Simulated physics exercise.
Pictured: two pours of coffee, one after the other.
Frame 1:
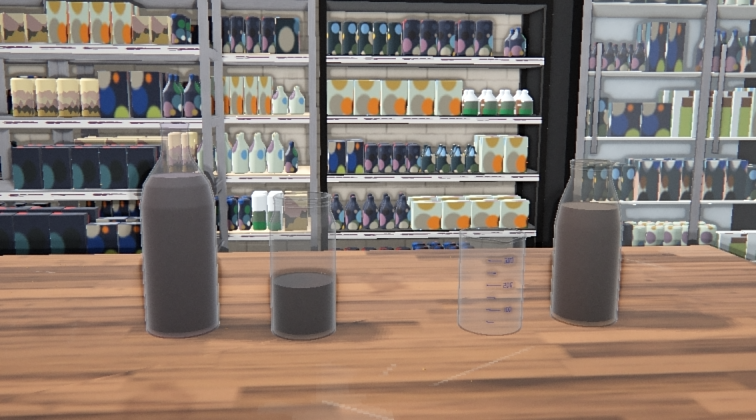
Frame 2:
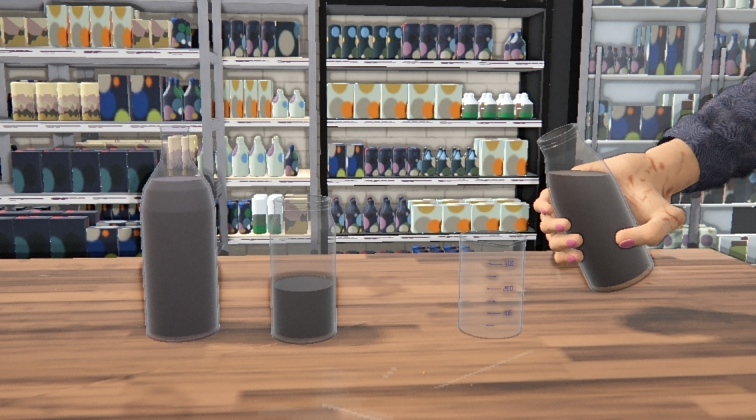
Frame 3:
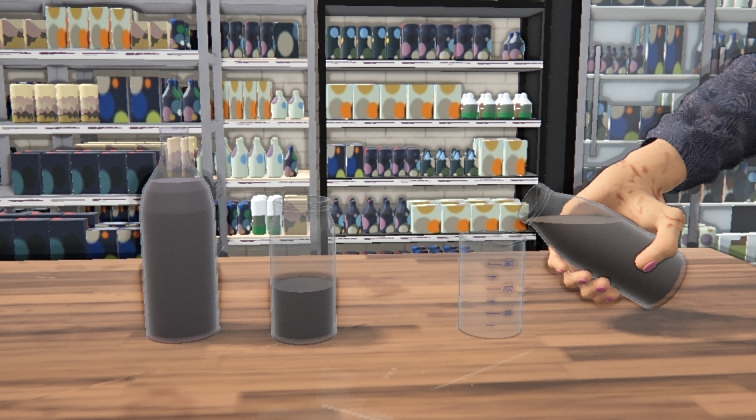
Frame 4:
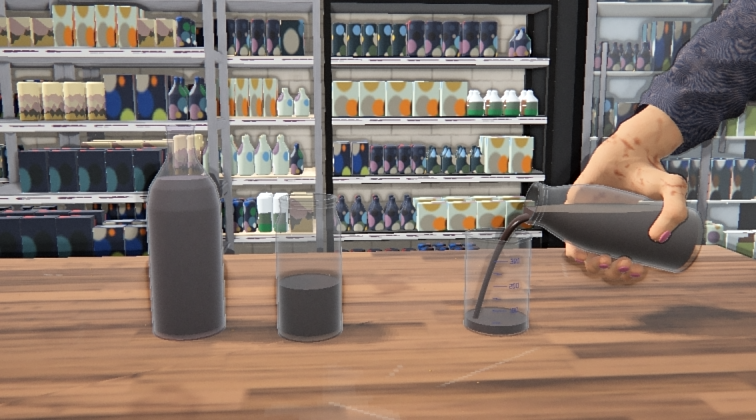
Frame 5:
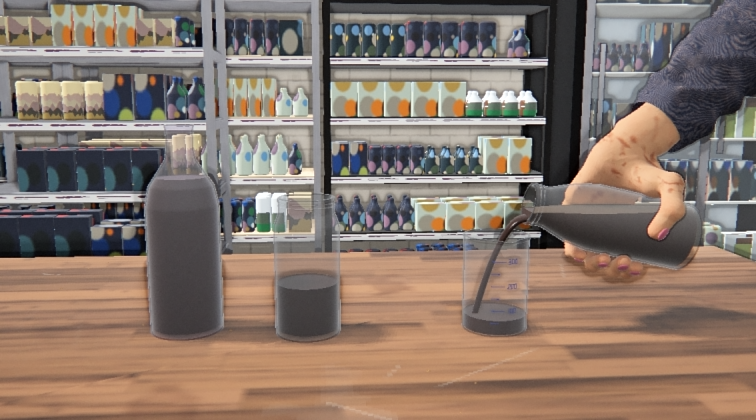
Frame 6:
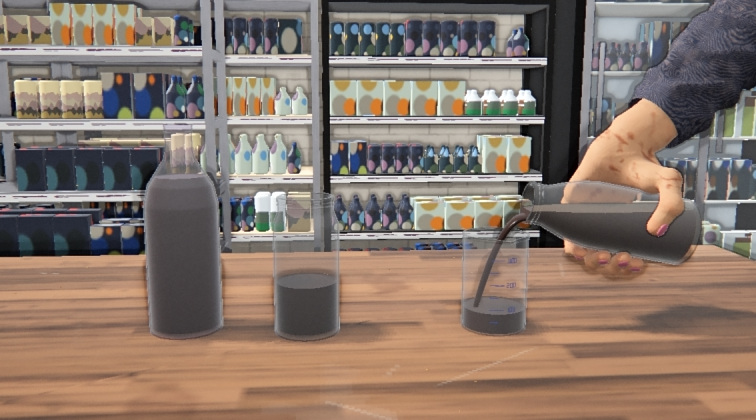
We see four clear containers on a wooden counter before stocked shelves, three holding dark liquid; a hand lifts the bottle on the right, tilts it, and pours a dark stream into the empty beaker, whose level rises.
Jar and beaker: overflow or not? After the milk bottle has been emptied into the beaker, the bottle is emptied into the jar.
My prediction: The jar will let some escape over the top, the beaker will let some escape over the top.
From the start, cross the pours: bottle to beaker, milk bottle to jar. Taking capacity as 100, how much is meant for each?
Taking them in order, that works out to 180 and 140 in a hundred.
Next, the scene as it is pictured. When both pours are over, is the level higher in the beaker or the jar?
The level ends up higher in the jar.
Soon after, the beaker is about two thirds full.
Later, the beaker is full to the brim and has run over.
In the end, the jar is full to the brim and has run over; the beaker is full to the brim and has run over.
